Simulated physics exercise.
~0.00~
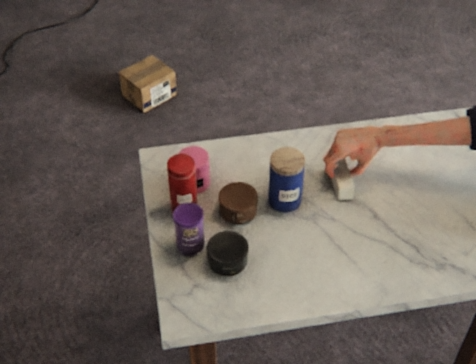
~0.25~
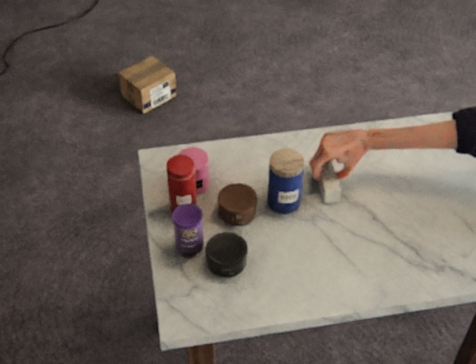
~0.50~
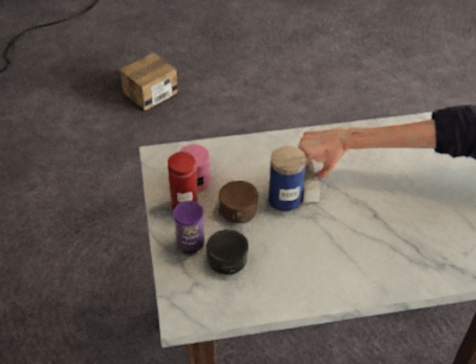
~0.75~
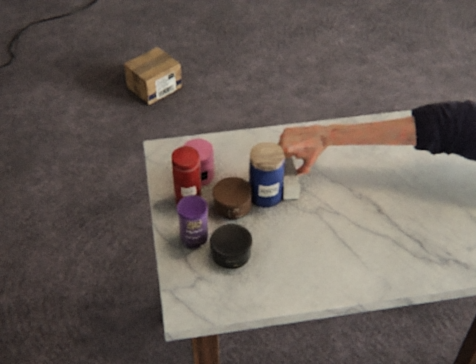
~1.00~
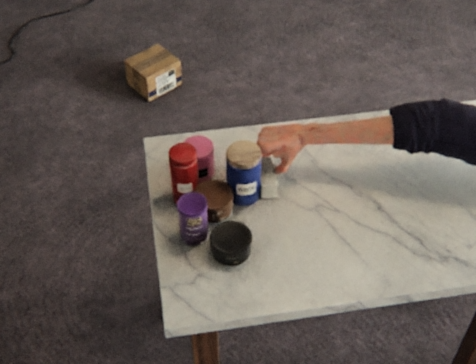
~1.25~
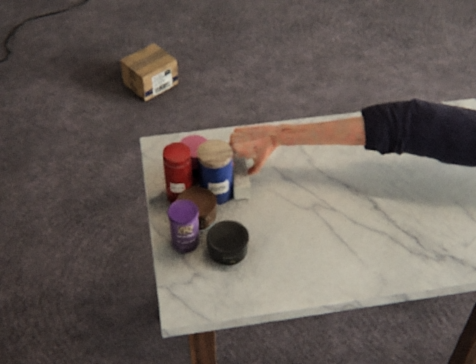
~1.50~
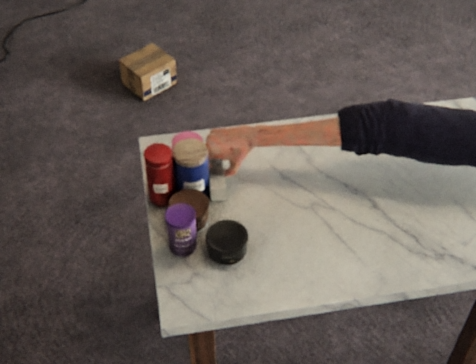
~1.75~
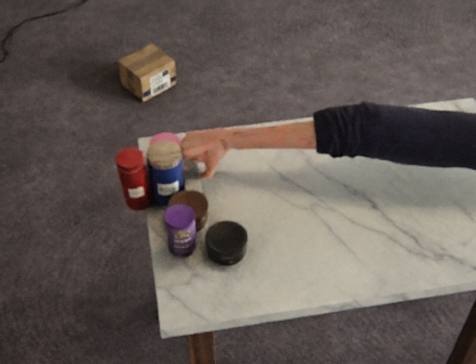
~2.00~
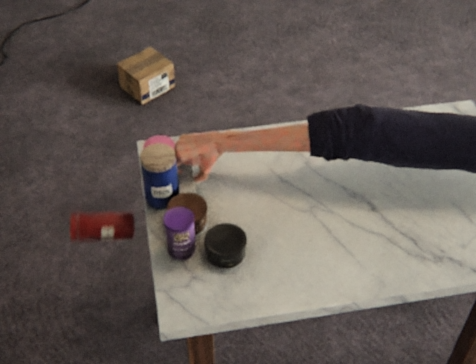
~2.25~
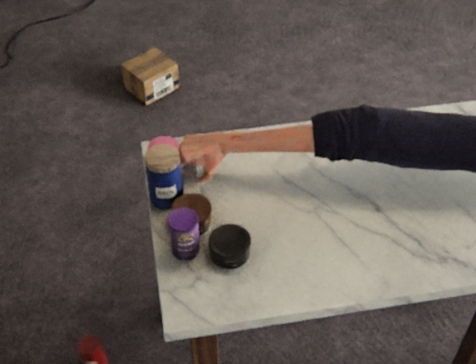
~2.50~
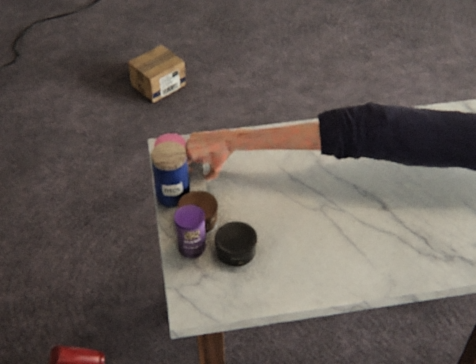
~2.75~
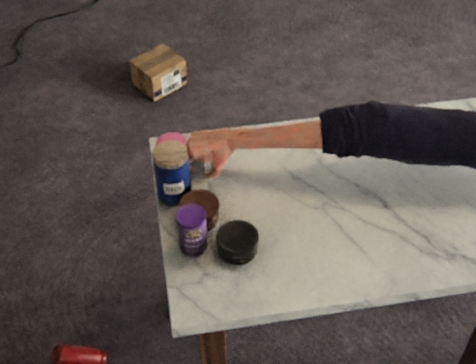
A hand slid a small block leftward across a marble-topped table, pushing the blue jar and crowding the brown tub, pink jar and red jar along until the red one dropped off the left edge onto the carpet, while the rest stayed on top.
